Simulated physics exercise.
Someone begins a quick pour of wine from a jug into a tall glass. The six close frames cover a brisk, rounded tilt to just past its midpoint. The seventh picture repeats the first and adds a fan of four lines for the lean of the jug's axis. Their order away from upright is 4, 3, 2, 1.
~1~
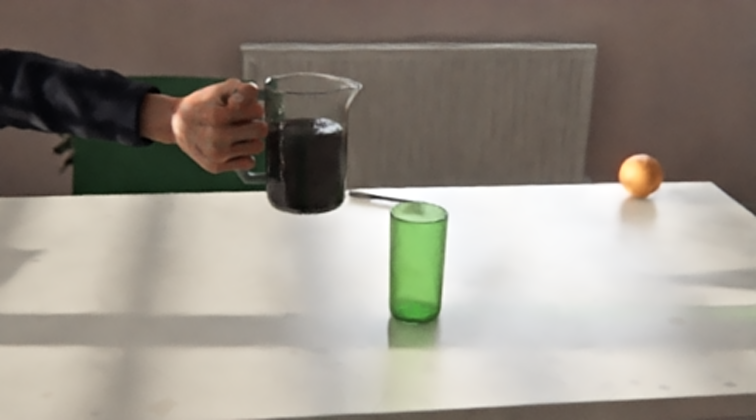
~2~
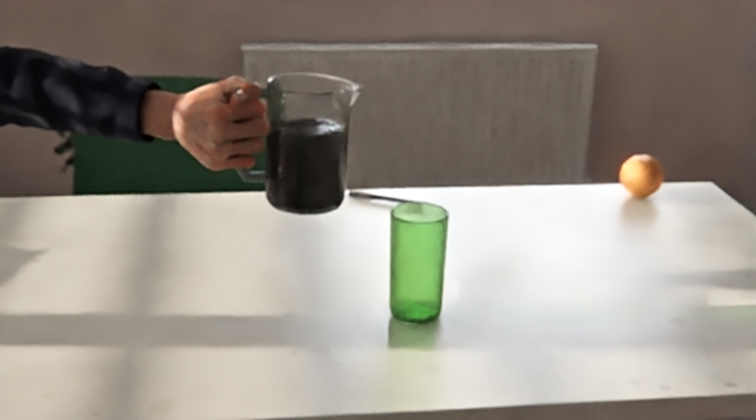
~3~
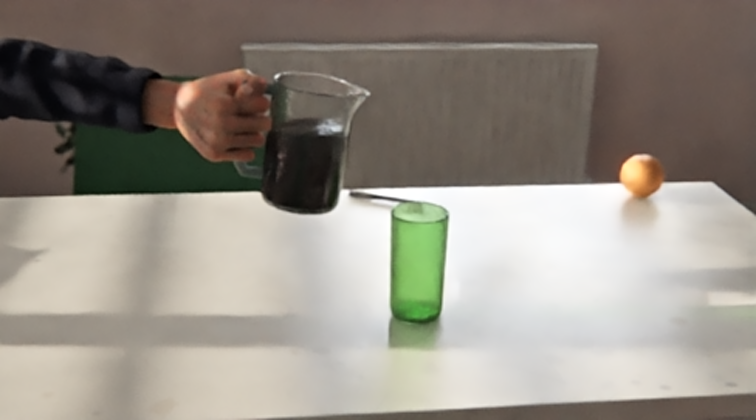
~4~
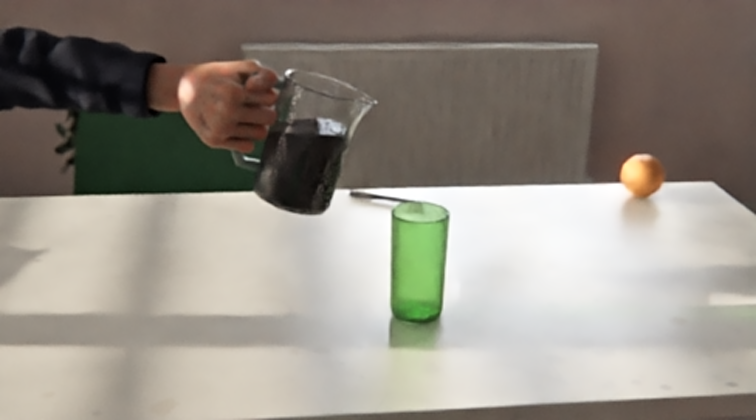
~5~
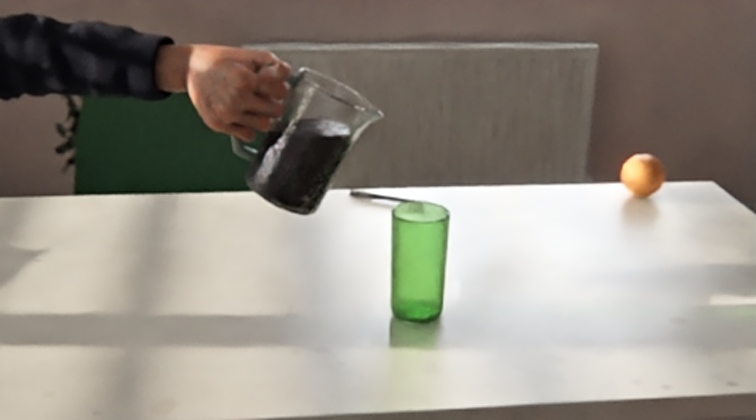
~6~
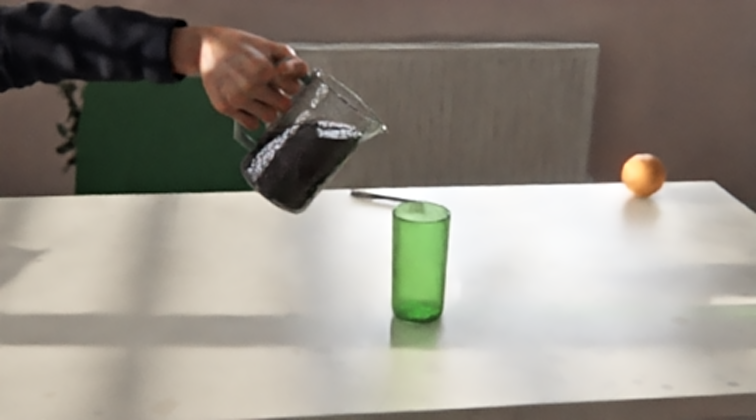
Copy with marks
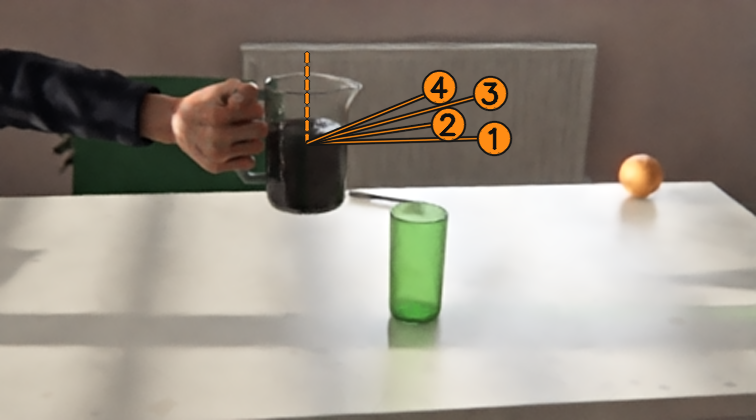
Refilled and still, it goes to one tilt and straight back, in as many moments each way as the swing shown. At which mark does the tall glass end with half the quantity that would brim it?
3 beats the others.
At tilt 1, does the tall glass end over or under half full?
Over half.
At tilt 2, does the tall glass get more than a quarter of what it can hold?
Yes, clearly.
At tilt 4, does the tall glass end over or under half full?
Under.
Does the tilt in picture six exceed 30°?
Yes.
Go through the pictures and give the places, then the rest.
Upright, lip at (359, 86); rim of the tall glass round (419, 212); nothing has left yet.
Tipped about 2°, lip at (362, 88); nothing has left yet.
Tipped about 8°, lip at (368, 93); nothing has left yet.
Tipped about 16°, lip at (375, 102); nothing has left yet.
Tipped about 27°, lip at (381, 115); nothing has left yet.
Tipped about 39°, lip at (385, 129); nothing has left yet.
On the marked copy, 1 at (477, 138); 2 at (431, 124); 3 at (474, 97); 4 at (424, 95).
With 1, the tall glass ends with about 81 % of what it can hold; 6 % of the wine is spilt.
With 2, the tall glass ends with about 71 % of what it can hold.
With 3, the tall glass ends with about 51 % of what it can hold.
With 4, the tall glass ends with about 32 % of what it can hold.
